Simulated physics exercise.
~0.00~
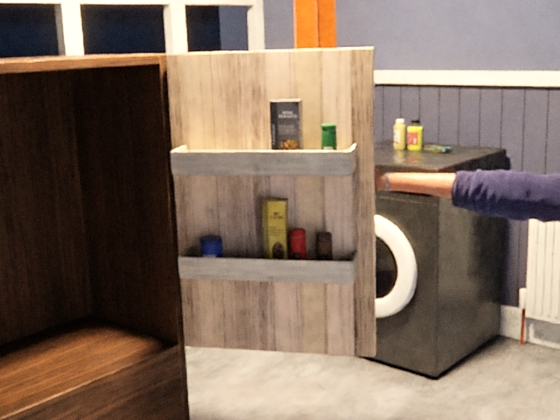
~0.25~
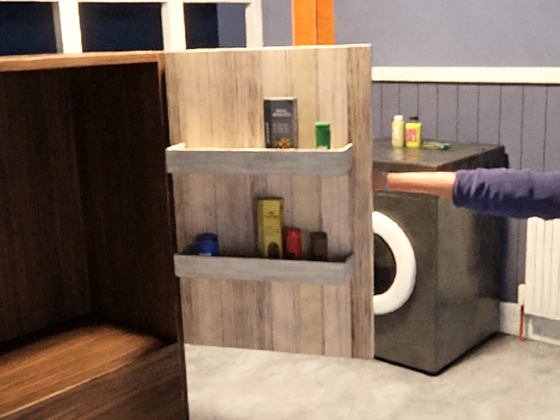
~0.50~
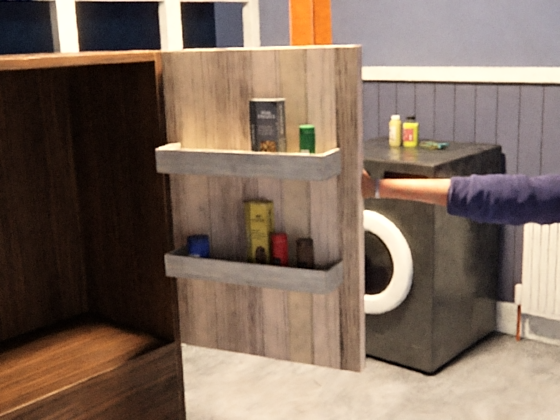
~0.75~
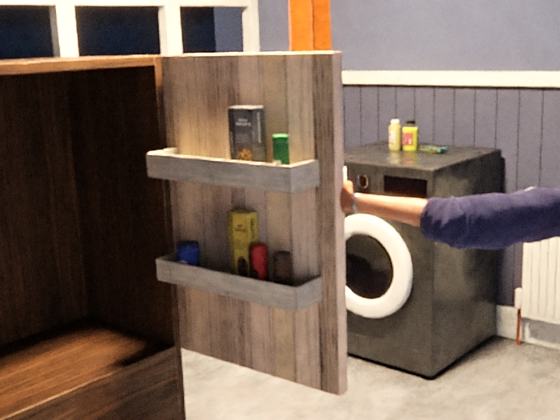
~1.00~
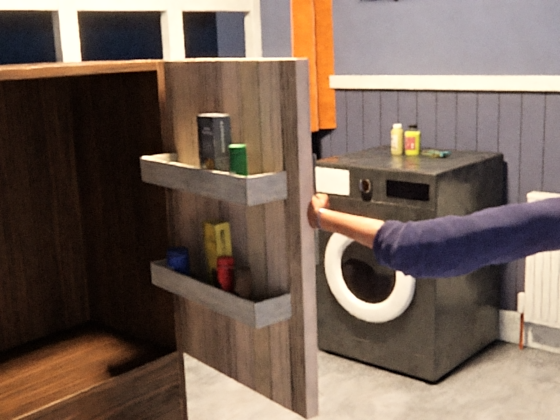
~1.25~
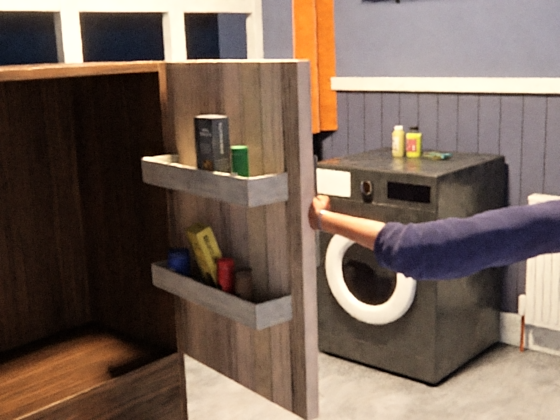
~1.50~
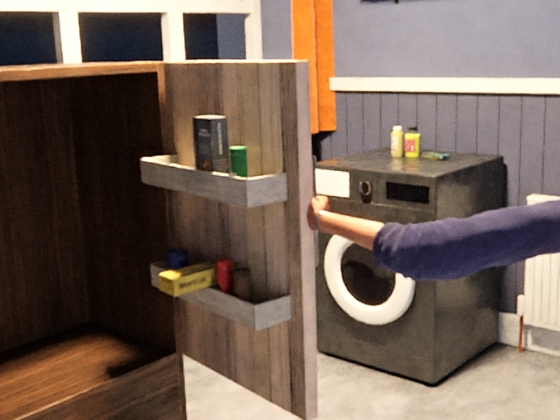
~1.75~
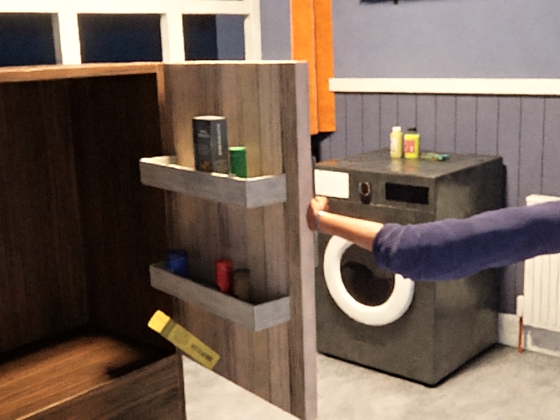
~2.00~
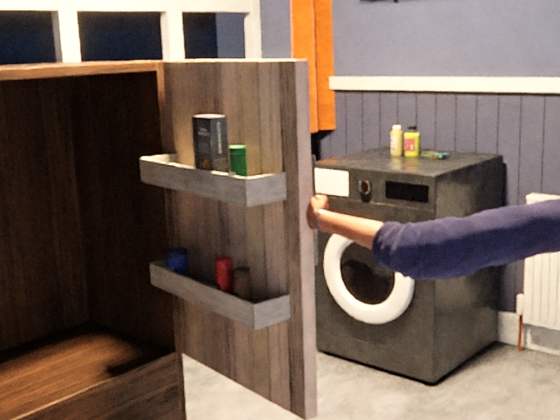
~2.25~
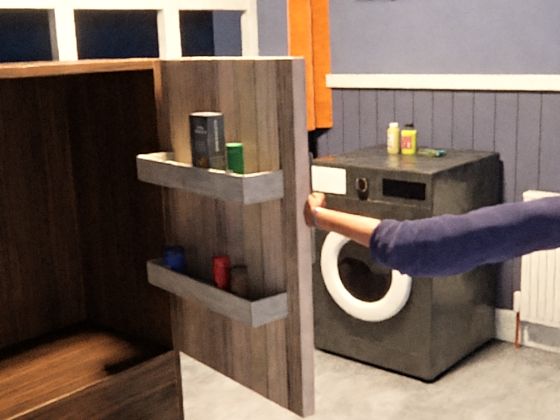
In a utility room, a hand swings a racked door and a yellow carton topples out.
